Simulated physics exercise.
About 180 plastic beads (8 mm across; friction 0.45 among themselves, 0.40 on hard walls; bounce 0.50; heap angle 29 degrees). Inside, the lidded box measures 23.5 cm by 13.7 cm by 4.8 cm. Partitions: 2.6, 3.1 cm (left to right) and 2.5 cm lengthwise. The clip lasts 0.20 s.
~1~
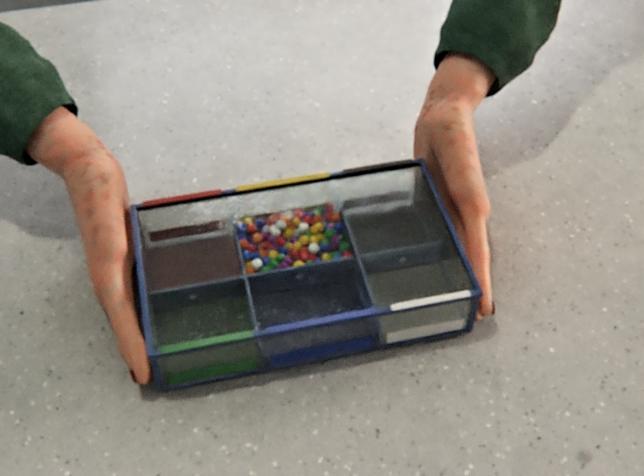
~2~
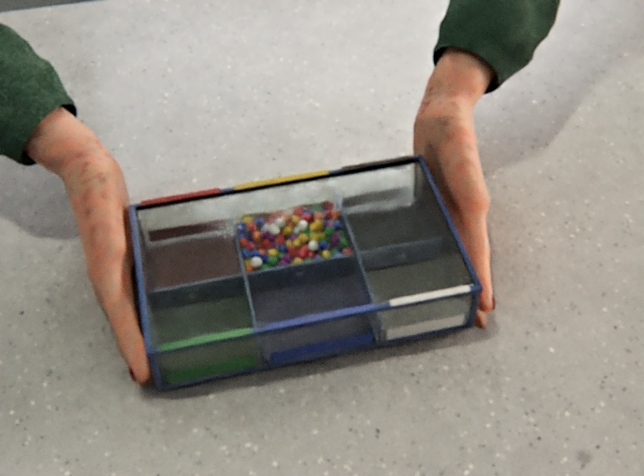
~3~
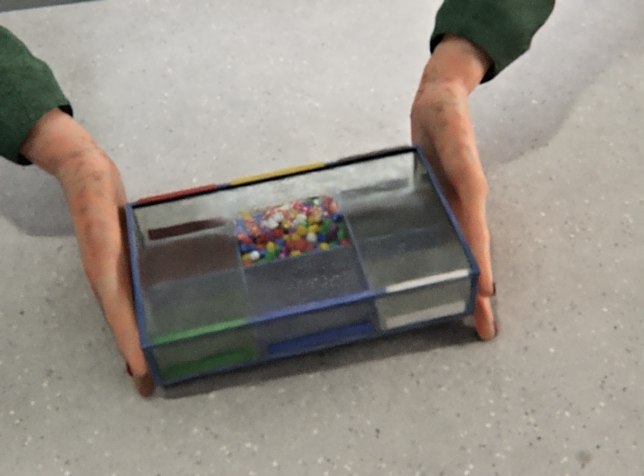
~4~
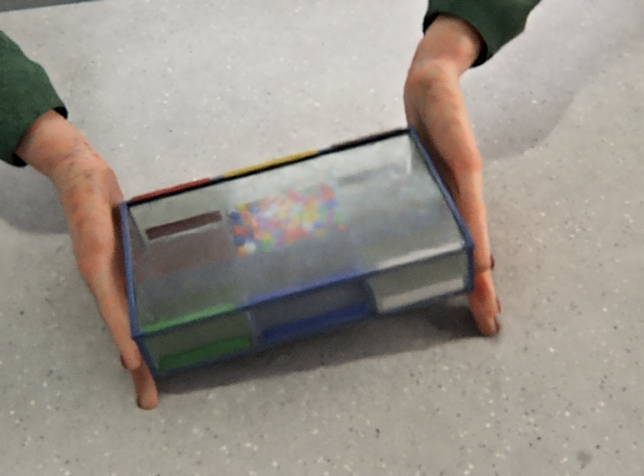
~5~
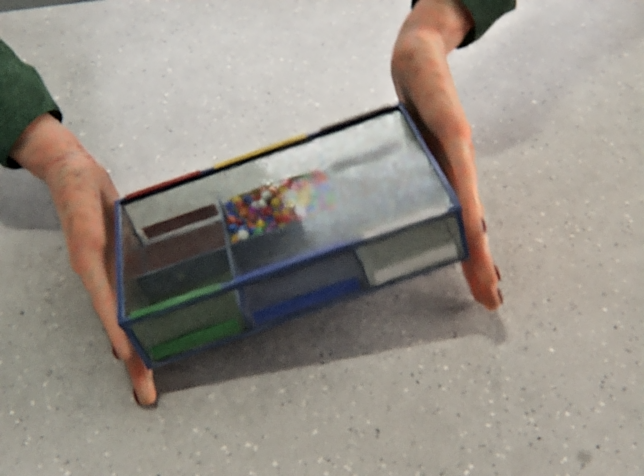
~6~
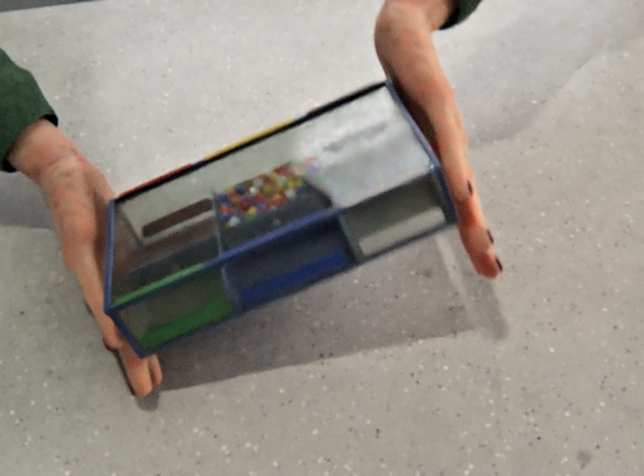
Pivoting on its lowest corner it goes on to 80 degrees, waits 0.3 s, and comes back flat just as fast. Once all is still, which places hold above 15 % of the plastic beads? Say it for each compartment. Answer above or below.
Red above, blue below, green below, yellow above, white below, black below.
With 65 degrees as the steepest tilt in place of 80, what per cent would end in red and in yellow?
Red 20, yellow 80.
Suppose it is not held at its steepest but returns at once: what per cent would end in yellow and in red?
In that case yellow 70; red 30.
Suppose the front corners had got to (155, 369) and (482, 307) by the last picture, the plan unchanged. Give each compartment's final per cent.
Red 0; blue 45; green 5; yellow 45; white 5; black 0.
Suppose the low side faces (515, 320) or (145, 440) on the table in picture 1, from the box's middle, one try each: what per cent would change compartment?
About 60 and 80 per cent.
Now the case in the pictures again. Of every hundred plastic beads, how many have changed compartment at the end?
About 35 per cent.
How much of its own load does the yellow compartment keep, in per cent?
About 70 per cent.
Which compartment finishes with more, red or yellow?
It is the yellow one.
Then, 0.57 s after the last picture, tilt 80 degrees; red 20 %, yellow 80 %.
Then, 0.95 s after the last picture, tilt 44 degrees; red 35 %, yellow 65 %.
Then, 1.42 s after the last picture, tilt 0 degrees; red 35 %, yellow 65 %.
In the end, red 35 %, blue 0 %, green 0 %, yellow 65 %, white 0 %, black 0 %.
